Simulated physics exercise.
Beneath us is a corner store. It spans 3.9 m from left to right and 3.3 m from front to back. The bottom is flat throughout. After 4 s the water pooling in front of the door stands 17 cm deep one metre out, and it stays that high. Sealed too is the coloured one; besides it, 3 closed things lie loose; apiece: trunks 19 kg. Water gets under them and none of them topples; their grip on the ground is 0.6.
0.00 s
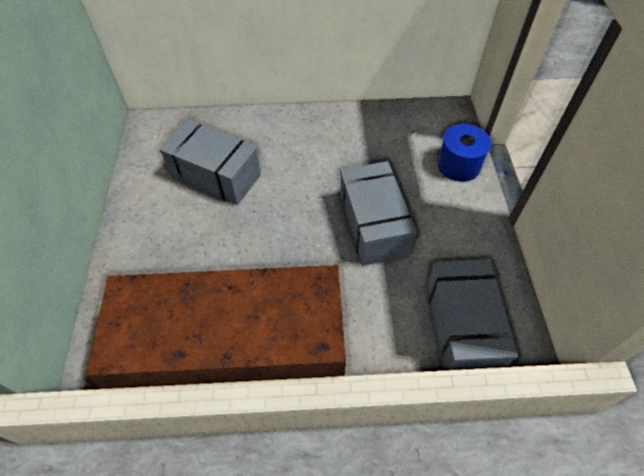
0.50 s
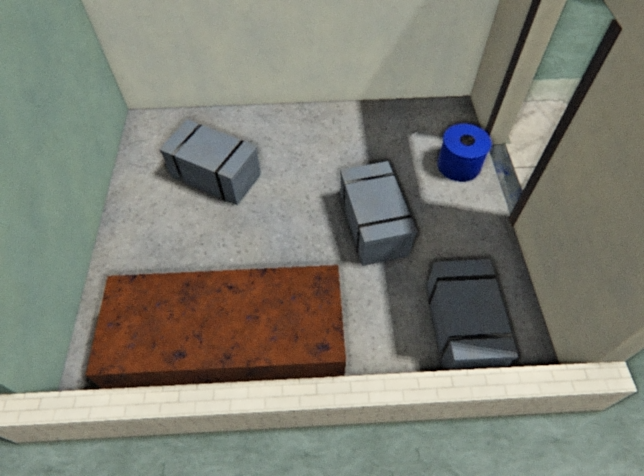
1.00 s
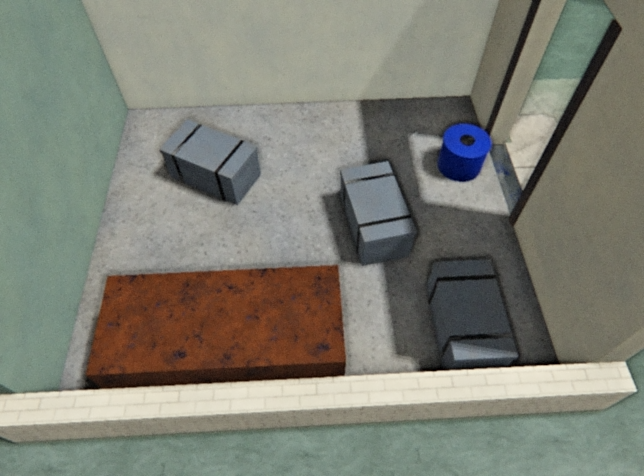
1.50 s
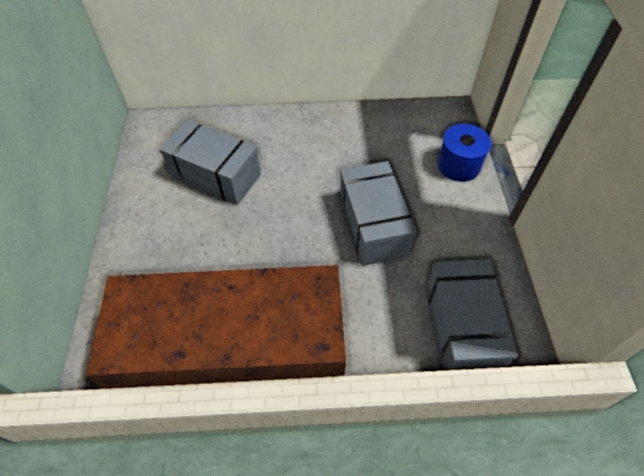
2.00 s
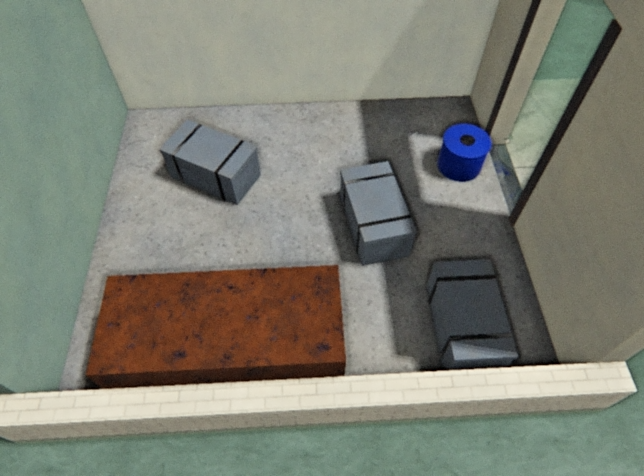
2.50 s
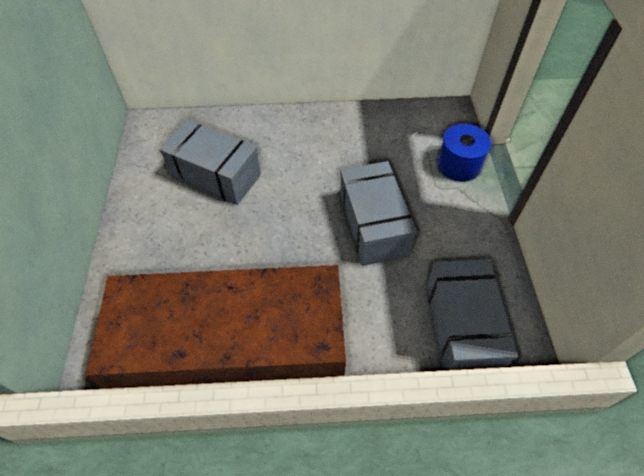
In a small walled room, water spreads outside and just enters the doorway while everything inside stays still.
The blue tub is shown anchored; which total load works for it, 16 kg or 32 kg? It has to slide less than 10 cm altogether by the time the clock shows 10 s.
It needs the bigger one.
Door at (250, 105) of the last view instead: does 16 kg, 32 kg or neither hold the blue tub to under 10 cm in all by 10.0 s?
Under that change the small mass suffices.
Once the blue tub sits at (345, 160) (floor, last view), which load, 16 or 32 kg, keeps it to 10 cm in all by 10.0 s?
So both weights work.
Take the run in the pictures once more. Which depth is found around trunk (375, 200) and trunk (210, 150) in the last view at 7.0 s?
Around 3 cm and 1 cm.
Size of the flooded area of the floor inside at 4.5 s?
Close to 3.5 m2, I'd say.
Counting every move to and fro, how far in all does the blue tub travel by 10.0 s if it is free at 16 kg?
Some 50 cm in all.
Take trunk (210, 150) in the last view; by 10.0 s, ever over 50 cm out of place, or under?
I'd say it falls below.
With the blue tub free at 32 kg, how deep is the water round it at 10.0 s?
Close to 7 cm deep.
After 3.5 s the blue tub would be 0 cm from its start with 16 kg and 0 cm from its start with 32 kg; 5 cm of water round it then.
After 4.5 s the blue tub would be 10 cm from its start with 16 kg and 0 cm from its start with 32 kg; 7 cm of water round it then.
After 7.0 s the blue tub would be 24 cm from its start with 16 kg and 0 cm from its start with 32 kg; 6 cm of water round it then.
After 10.0 s the blue tub would be 46 cm from its start with 16 kg and 0 cm from its start with 32 kg; 7 cm of water round it then.
